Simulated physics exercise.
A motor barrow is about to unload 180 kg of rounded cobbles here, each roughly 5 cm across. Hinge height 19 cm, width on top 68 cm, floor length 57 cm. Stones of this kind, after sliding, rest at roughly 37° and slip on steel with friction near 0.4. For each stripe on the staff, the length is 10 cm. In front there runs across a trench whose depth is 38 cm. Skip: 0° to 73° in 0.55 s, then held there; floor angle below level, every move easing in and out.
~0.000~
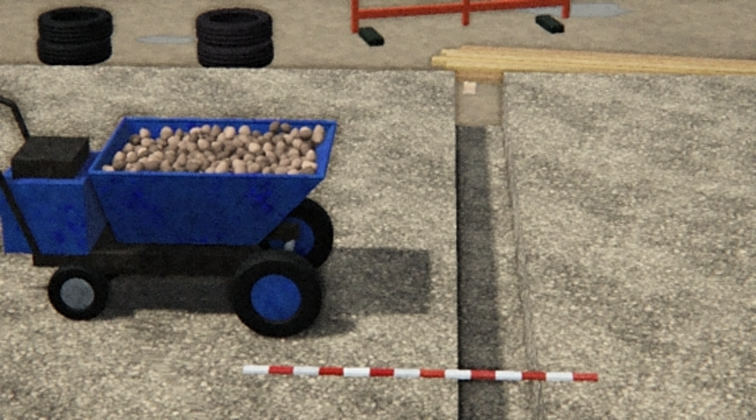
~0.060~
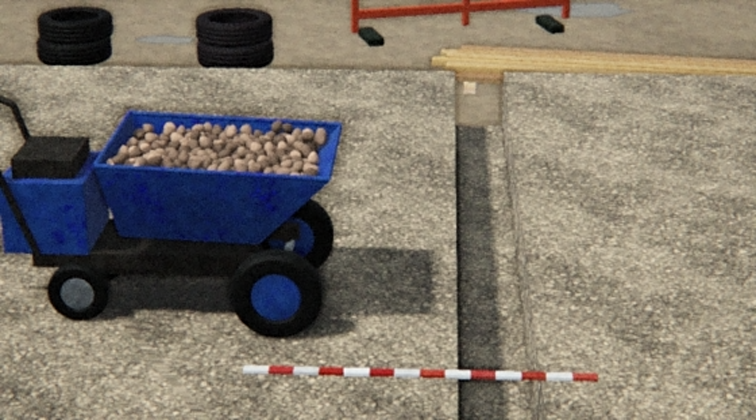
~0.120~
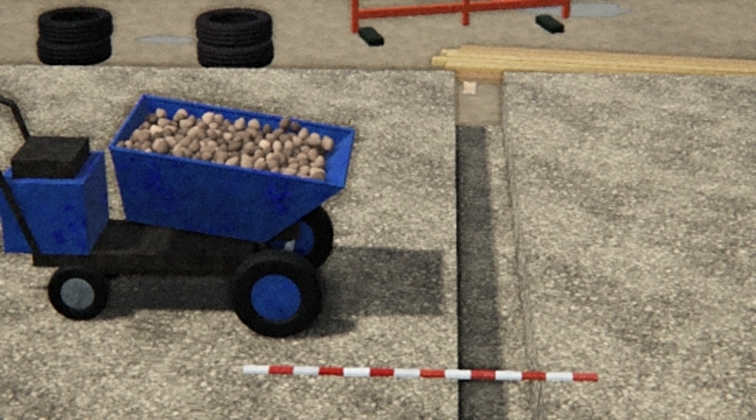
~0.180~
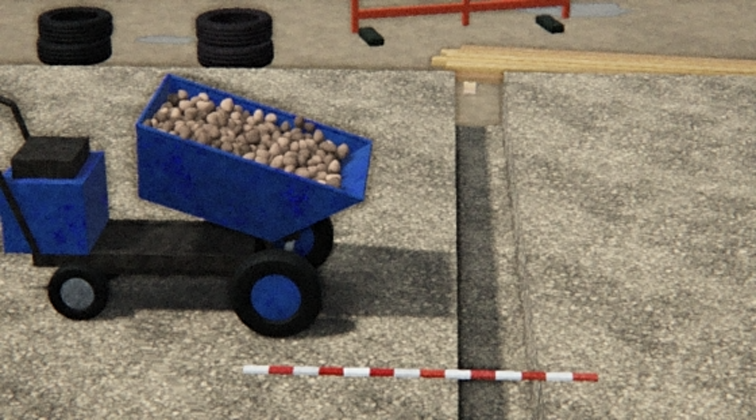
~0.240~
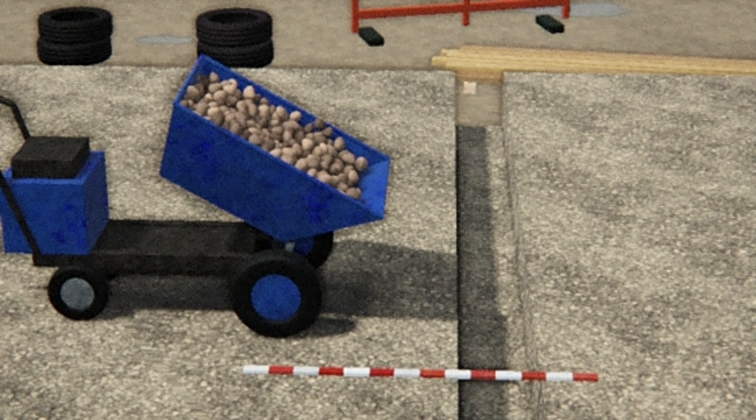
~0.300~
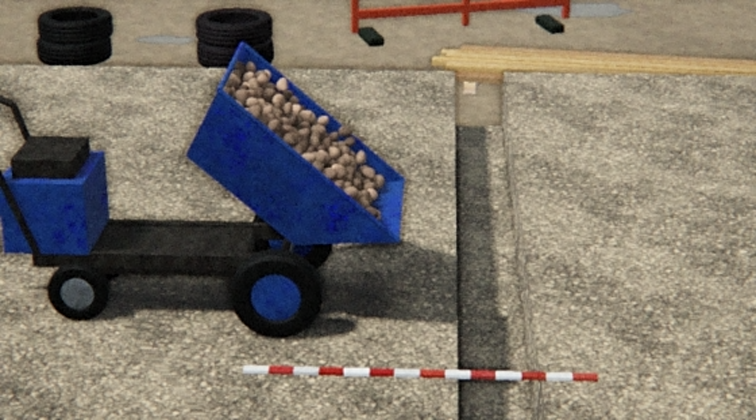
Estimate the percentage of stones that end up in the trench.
Roughly 77 per cent.
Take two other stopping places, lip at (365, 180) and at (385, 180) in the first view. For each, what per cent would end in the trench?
Roughly 65 in a hundred, then 45 in a hundred.
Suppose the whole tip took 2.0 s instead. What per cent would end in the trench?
Close to 85 per cent then.
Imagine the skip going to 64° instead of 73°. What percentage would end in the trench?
Roughly 80%.
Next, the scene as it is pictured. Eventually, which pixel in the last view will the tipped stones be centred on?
I'd put it close to (496, 357).
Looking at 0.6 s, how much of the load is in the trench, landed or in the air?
Close to 30 per cent at that time.
After 0.4 s the floor is at 61°; 100 % in the skip; the foremost stones are at (406, 239).
After 0.6 s the floor is at 73°; 61 % in the skip, 10 % short of the trench, 29 % in the trench; the foremost stones are at (509, 342).
After 1.0 s the floor is at 73°; 6 % in the skip, 10 % short of the trench, 71 % in the trench, 13 % past the trench; the foremost stones are at (720, 318).
After 3.0 s the floor is at 73°; 0 % in the skip, 10 % short of the trench, 77 % in the trench, 13 % past the trench; the foremost stones are past the picture's edge.
